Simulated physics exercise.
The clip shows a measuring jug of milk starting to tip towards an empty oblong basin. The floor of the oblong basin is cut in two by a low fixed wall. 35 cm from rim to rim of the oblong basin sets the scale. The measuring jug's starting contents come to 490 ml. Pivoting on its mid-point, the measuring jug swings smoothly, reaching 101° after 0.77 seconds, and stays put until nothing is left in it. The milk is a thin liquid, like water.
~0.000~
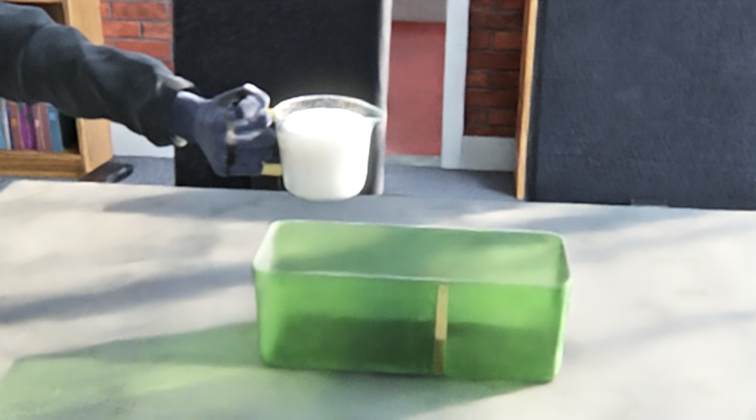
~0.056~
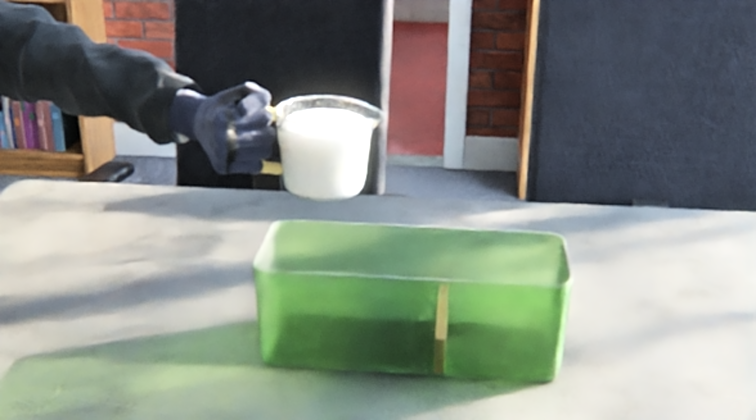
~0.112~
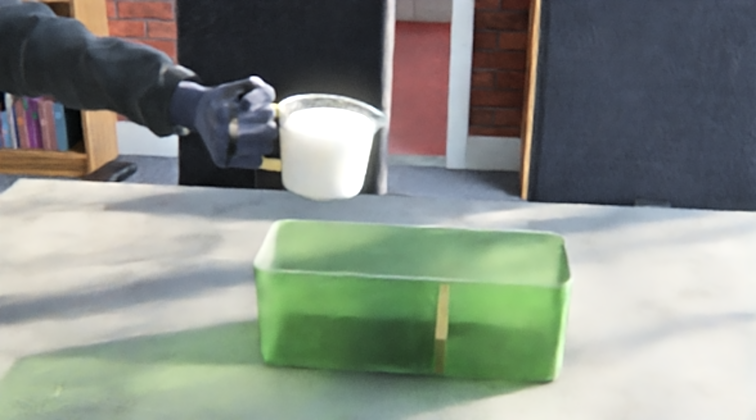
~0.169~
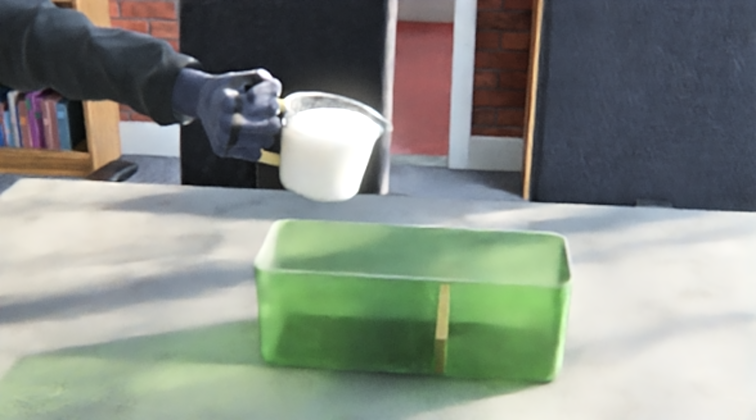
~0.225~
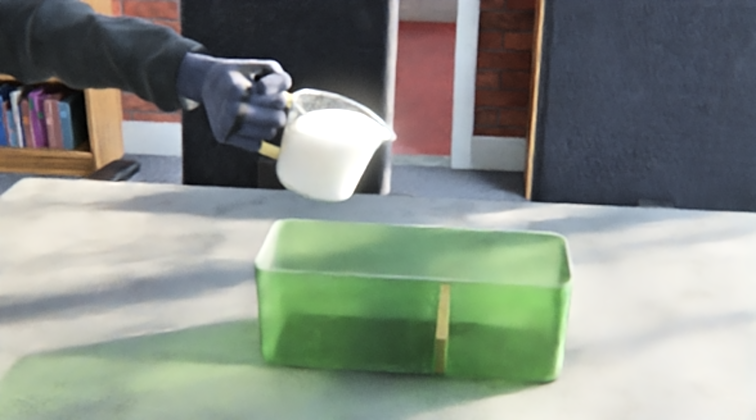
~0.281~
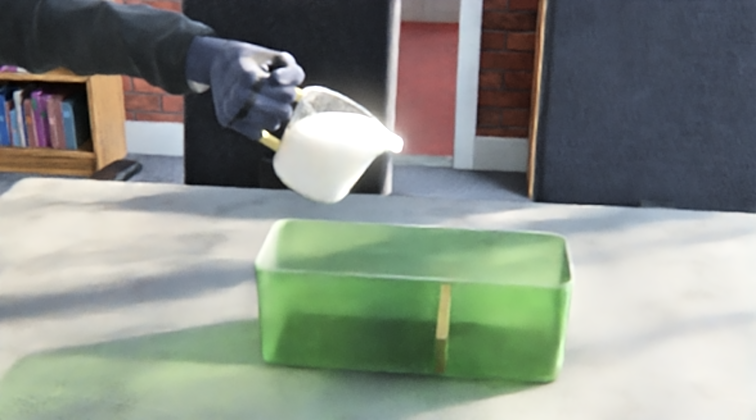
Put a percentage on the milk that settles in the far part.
Roughly 19 per cent ends up there.
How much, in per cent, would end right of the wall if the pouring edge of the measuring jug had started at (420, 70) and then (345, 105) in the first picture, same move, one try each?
I'd expect close to 85 per cent and then close to 5 per cent.
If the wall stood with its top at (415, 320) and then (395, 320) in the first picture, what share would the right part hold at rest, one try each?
It comes to 75 per cent, and then 90 per cent.
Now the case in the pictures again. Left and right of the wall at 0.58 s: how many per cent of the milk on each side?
Left roughly 16 per cent, right roughly 10.
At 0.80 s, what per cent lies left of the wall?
I'd say near 66 percent.
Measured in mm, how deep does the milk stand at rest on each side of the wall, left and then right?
Left 16 mm, right 6 mm.
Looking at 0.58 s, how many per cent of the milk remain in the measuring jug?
Around 48 percent.
Then, 0.58 s in, the tilt is 86° and 48 per cent is still to pour, 17 is left of the wall and 10 right of it.
Then, 0.80 s in, the tilt is 101° and 9 per cent is still to pour, 66 is left of the wall and 18 right of it.
Then, 1.02 s in, the tilt is 101° and 1 per cent is still to pour, 78 is left of the wall and 19 right of it.
Then, 1.27 s in, the tilt is 101° and 0 per cent is still to pour, 79 is left of the wall and 19 right of it.
Finally, 79 per cent lies left of the wall, 19 right of it and 1 outside.
